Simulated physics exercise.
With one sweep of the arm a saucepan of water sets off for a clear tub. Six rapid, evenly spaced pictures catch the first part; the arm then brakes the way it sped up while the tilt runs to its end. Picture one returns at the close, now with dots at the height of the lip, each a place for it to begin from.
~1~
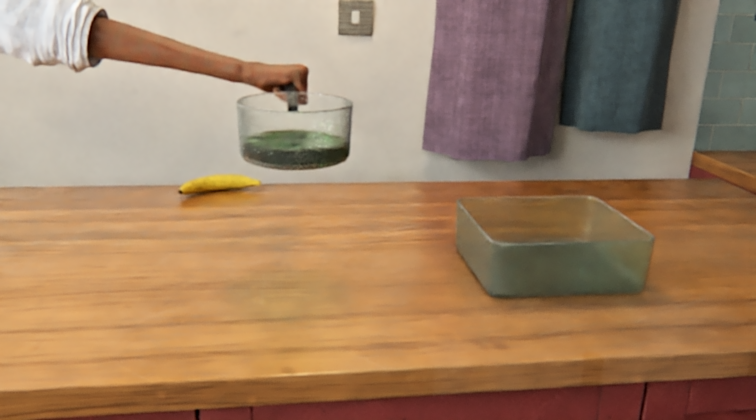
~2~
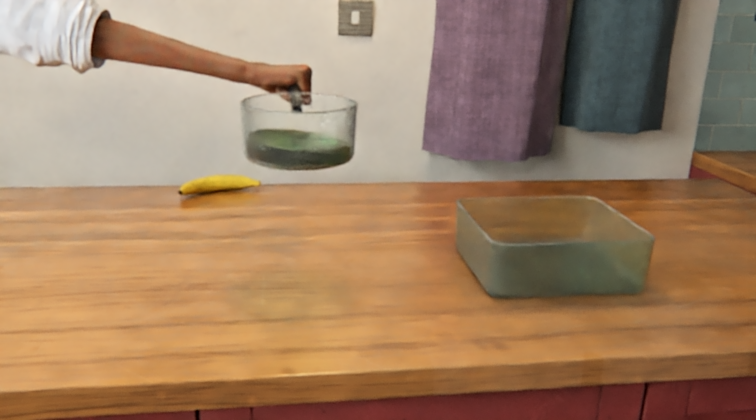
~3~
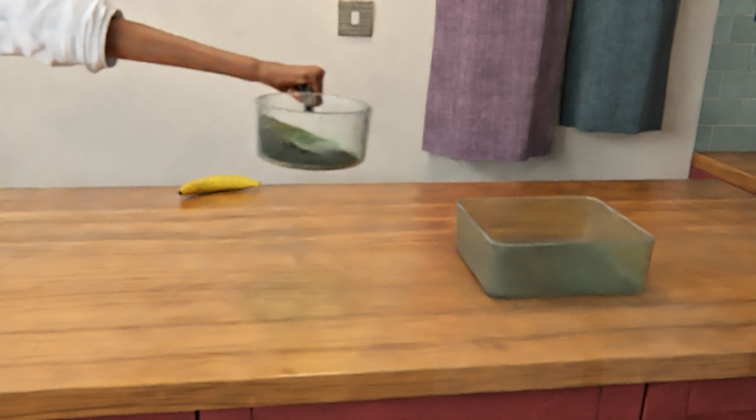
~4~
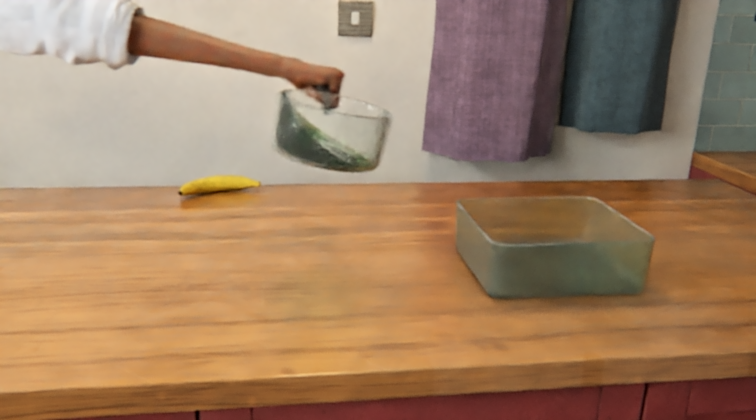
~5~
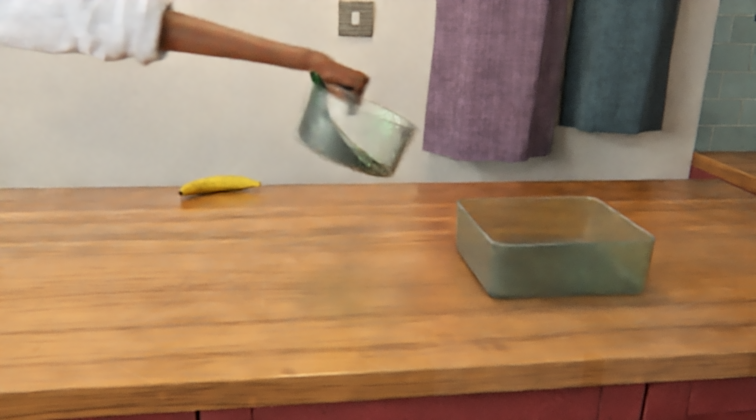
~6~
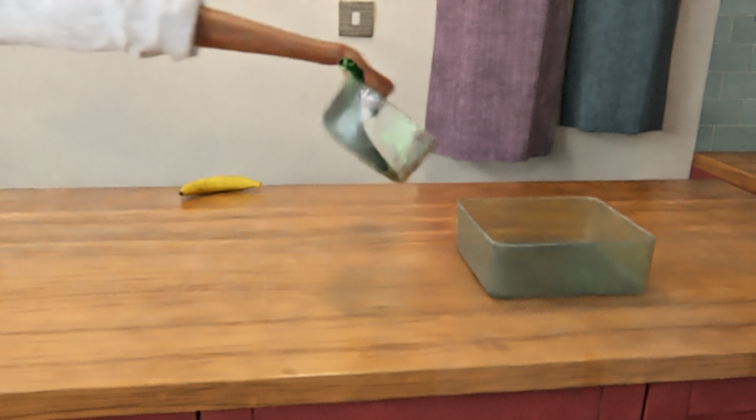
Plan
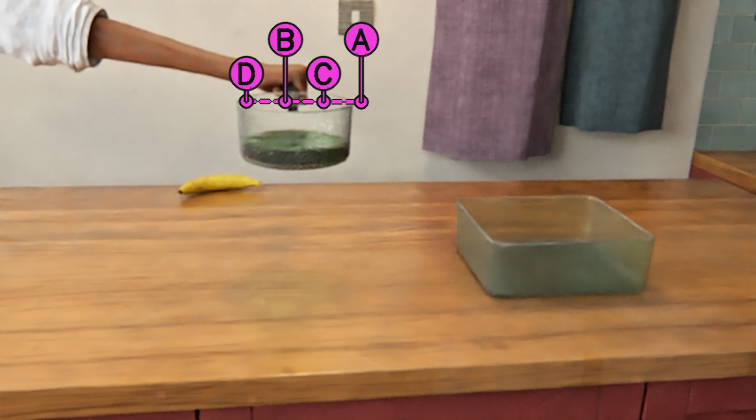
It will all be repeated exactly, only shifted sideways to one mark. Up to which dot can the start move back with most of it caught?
Go for C.
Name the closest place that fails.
That would be B.
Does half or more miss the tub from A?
No.
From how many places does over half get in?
Two.
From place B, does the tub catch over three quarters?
No, it does not.
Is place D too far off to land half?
Yes, it does.
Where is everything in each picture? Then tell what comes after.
Upright, lip at (350, 101); tub from (486, 296) to (642, 290); nothing has left yet.
Upright, lip at (354, 102); nothing has left yet.
Tipped about 3°, lip at (368, 105); nothing has left yet.
Tipped about 10°, lip at (389, 112); nothing has left yet.
Tipped about 22°, lip at (414, 124); water is over the rim, down to (324, 87).
Tipped about 36°, lip at (435, 139); water is over the rim, down to (363, 82).
On the marked copy, A at (361, 101); B at (285, 101); C at (323, 101); D at (246, 101).
With A, about 70 % lands in the tub, 14 % falls short and 16 % goes beside or beyond.
With B, about 25 % lands in the tub, 69 % falls short and 7 % goes beside or beyond.
With C, about 64 % lands in the tub, 26 % falls short and 9 % goes beside or beyond.
With D, about 13 % lands in the tub, 83 % falls short and 4 % goes beside or beyond.
